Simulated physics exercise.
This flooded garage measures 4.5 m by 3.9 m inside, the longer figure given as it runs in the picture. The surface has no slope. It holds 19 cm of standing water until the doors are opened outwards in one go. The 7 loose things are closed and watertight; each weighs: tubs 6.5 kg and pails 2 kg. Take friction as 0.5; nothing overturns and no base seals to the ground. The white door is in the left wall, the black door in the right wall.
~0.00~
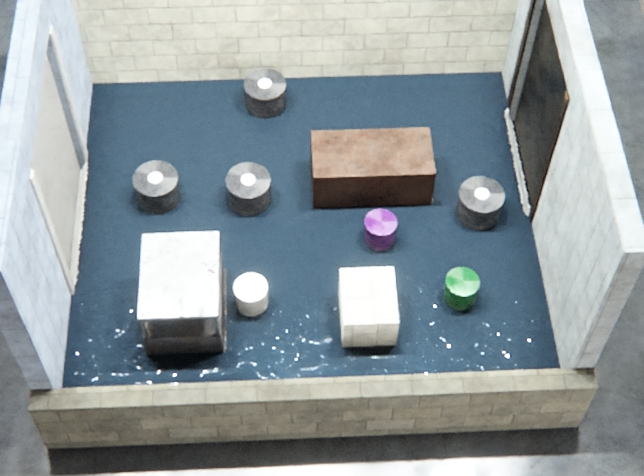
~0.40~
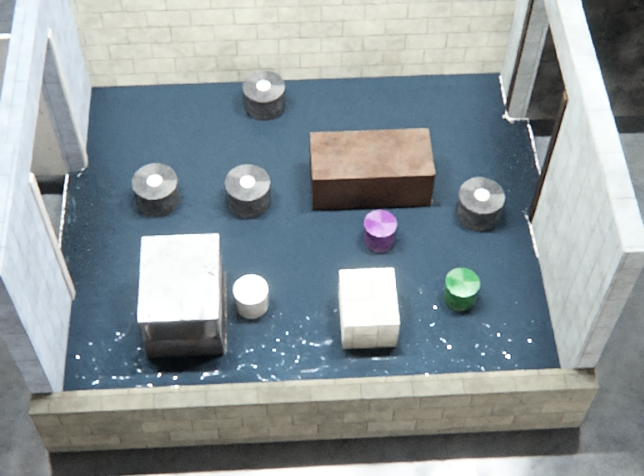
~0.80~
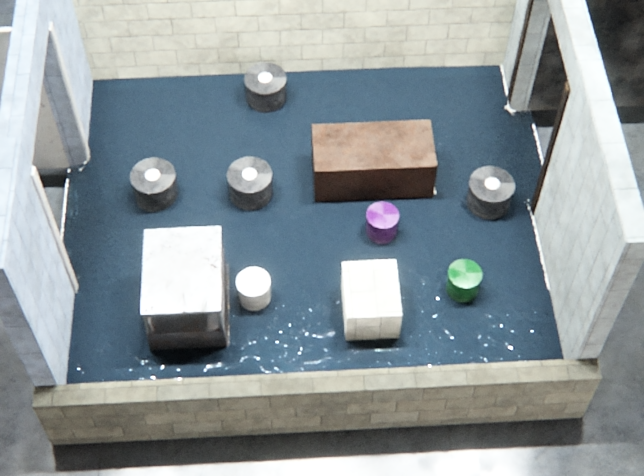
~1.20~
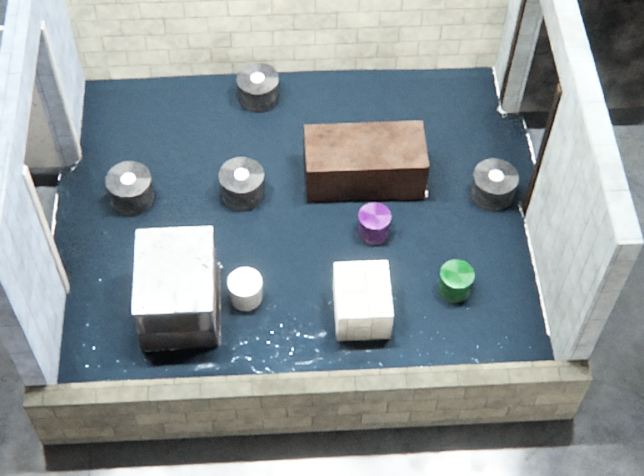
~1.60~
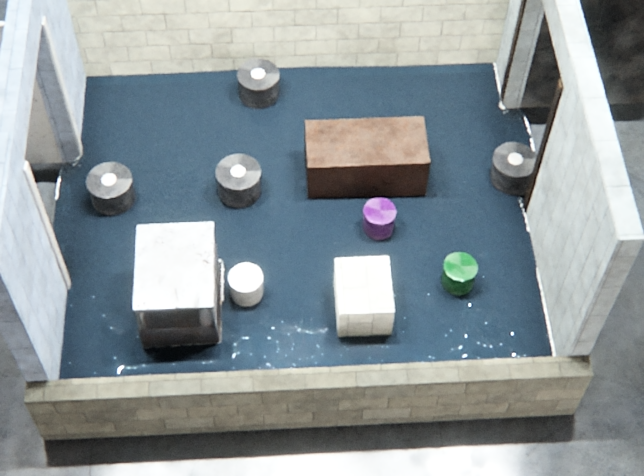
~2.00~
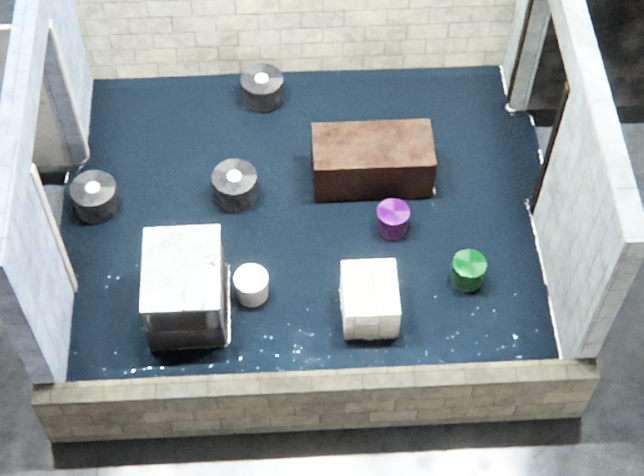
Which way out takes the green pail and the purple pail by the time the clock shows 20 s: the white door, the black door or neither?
Green pail: Black door; purple pail: Black doorway.
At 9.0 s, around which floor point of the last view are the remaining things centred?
Around (200, 168).
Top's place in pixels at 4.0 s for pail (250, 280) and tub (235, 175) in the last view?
Around (240, 249) and (188, 176).
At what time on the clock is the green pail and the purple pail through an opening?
Near 6.5 and 8.5 s.
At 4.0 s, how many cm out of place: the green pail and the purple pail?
About 60 and 50 cm.
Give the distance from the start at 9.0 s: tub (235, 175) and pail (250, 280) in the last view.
In that order: Gone out, 140 cm.
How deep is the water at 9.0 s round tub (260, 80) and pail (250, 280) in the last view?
Roughly 9 and 8 cm.
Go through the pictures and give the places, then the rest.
The green pail at (463, 281), afloat; the purple pail at (381, 222) floats; 19 cm deep round most things; 0 of 7 have shifted, in the first picture.
The green pail at (463, 282) floats; the purple pail at (381, 223) floats; about 2980 L in view; 0 of 7 have shifted, in the second picture.
The green pail at (465, 273), afloat; the purple pail at (383, 215) floats; about 2890 L in view; 1 of 7 have shifted, in the third picture.
The green pail at (457, 274), afloat; the purple pail at (375, 216) floats; 19 cm deep round most things; 2 of 7 have shifted, in the fourth picture.
The green pail at (461, 266), afloat, 6 cm from its start; the purple pail at (380, 211) floats, 4 cm from its start; about 2690 L in view; 3 of 7 have shifted, in the fifth picture.
The green pail at (470, 263) floats, 13 cm from its start; the purple pail at (393, 211) floats, 12 cm from its start; about 2590 L in view; 5 of 7 have shifted, in the sixth picture.
After 4.0 s the green pail is near (484, 228), 0.6 m from its start, afloat; the purple pail is near (425, 199), 0.5 m from its start, afloat; 2 of 7 are out; 5 afloat.
After 9.0 s the green pail has gone out by the black door; the purple pail has gone out by the black door; 5 of 7 are out; 2 afloat.
After 16.0 s the green pail has gone out by the black door; the purple pail has gone out by the black door; 6 of 7 are out; 1 afloat.
After 20.0 s the green pail has gone out by the black door; the purple pail has gone out by the black door; 6 of 7 are out; 1 afloat.
